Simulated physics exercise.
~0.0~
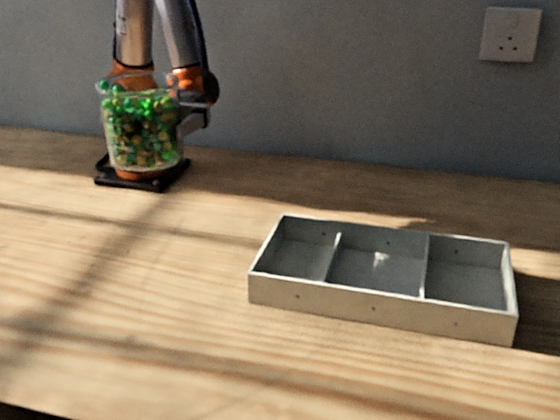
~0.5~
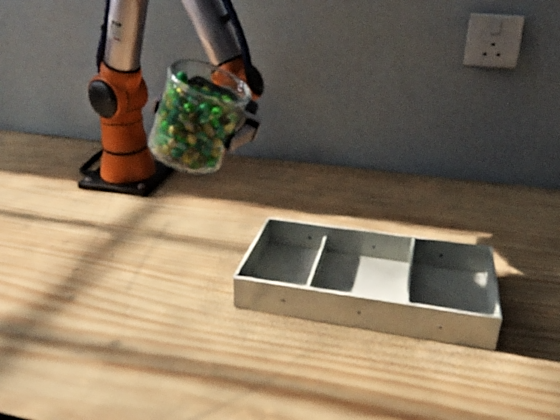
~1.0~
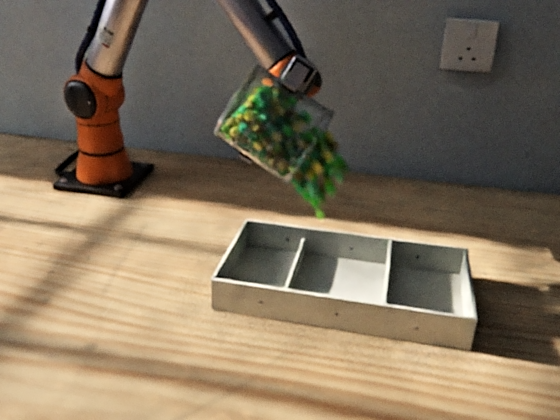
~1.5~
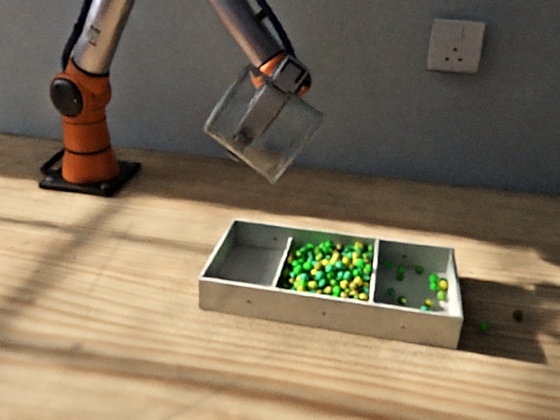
On a wooden table top against a grey wall, a robot arm lifts a clear cup of green and yellow round sweets, carries it right and tips it over a divided box, leaving most in the middle part, some in the right part and a few on the table.
